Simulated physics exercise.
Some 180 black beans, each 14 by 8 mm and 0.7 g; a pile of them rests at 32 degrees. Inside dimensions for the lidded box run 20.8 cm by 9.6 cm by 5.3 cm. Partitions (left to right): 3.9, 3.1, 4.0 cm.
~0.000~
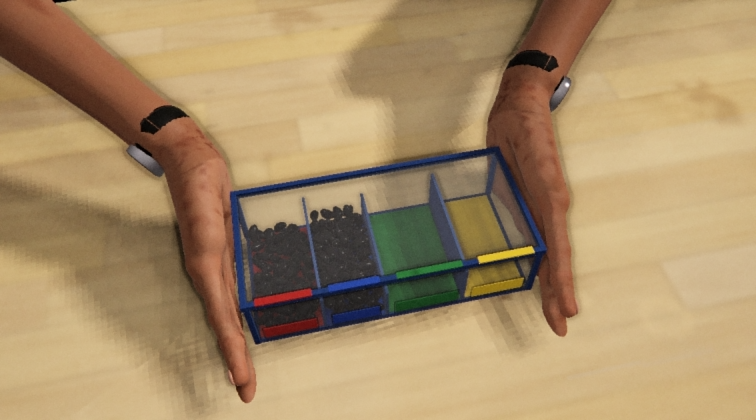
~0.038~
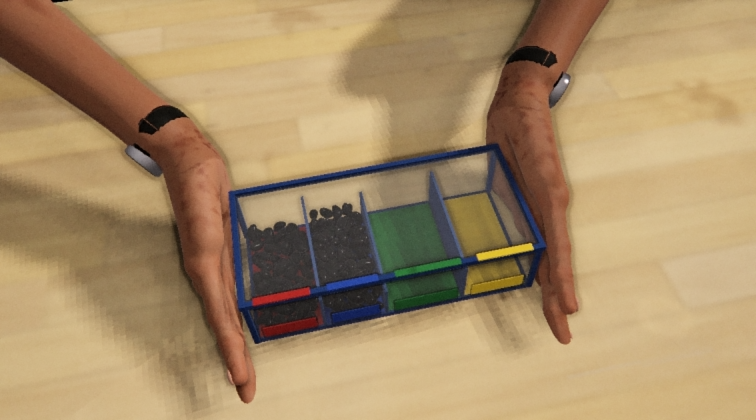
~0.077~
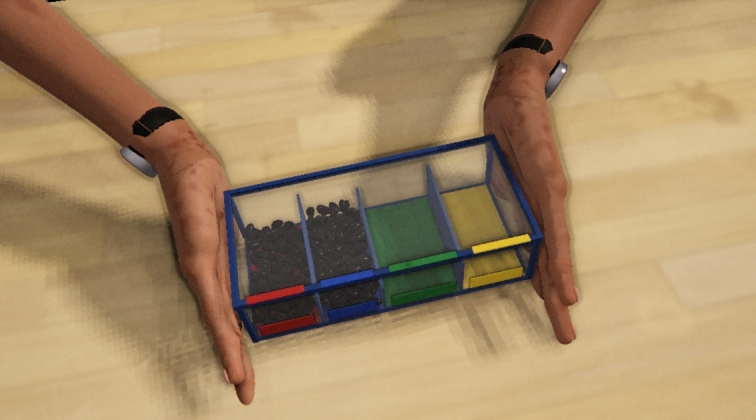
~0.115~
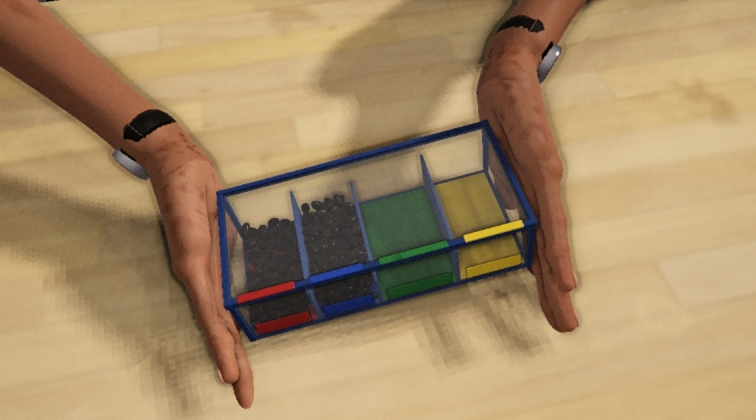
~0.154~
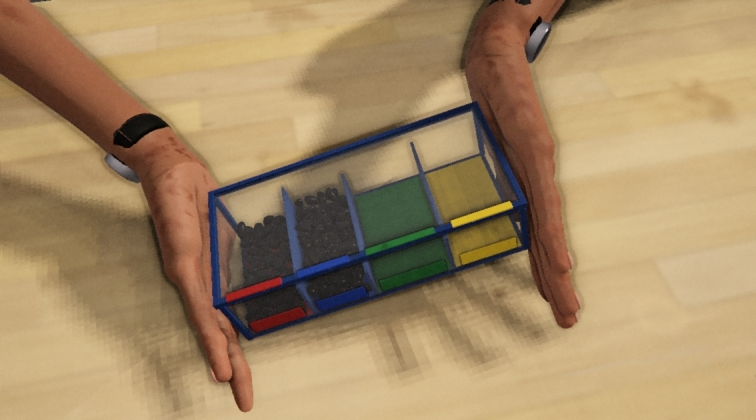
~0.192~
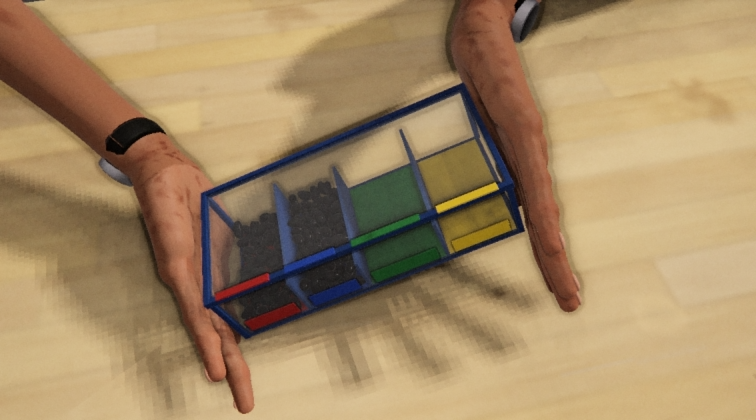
Over a pale wooden floor, seen from above at a slant, two bare arms with dark wristbands reach in from the top edge. Between the open palms sits a clear, blue-edged box with black beans piled in its red and blue sections at left, while the green and yellow ones are empty. The hands tilt the box slowly, then faster, its right side rising, as the view holds steady.
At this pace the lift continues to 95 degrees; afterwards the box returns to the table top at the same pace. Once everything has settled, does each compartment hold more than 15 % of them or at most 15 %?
Red: More than 15 %; blue: More than 15 %; green: At most 15 %; yellow: At most 15 %.
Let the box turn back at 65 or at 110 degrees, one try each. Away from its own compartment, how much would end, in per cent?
About 0 and about 15 per cent, in that order.
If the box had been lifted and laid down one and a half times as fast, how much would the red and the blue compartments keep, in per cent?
Then red would have 60 percent and blue 40 percent.
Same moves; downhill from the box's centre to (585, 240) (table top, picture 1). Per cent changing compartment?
Roughly 60 % of the pieces.
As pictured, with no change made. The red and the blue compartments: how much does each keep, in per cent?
In the red compartment 60 percent, in the blue 40 percent.
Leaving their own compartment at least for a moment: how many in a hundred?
20 %, roughly.
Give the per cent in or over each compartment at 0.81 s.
Red = 50, blue = 50, green = 0, yellow = 0 (per cent).
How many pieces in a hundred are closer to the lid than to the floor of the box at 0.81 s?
Roughly 40 per cent.
After 0.81 s, tilt 95 degrees; red 50 %, blue 50 %.
Then, at 1.22 s, tilt 41 degrees; red 60 %, blue 40 %.
Then, at 1.71 s, tilt 0 degrees; red 60 %, blue 40 %.
At rest (2.1 s), red 60 %, blue 40 %, green 0 %, yellow 0 %.
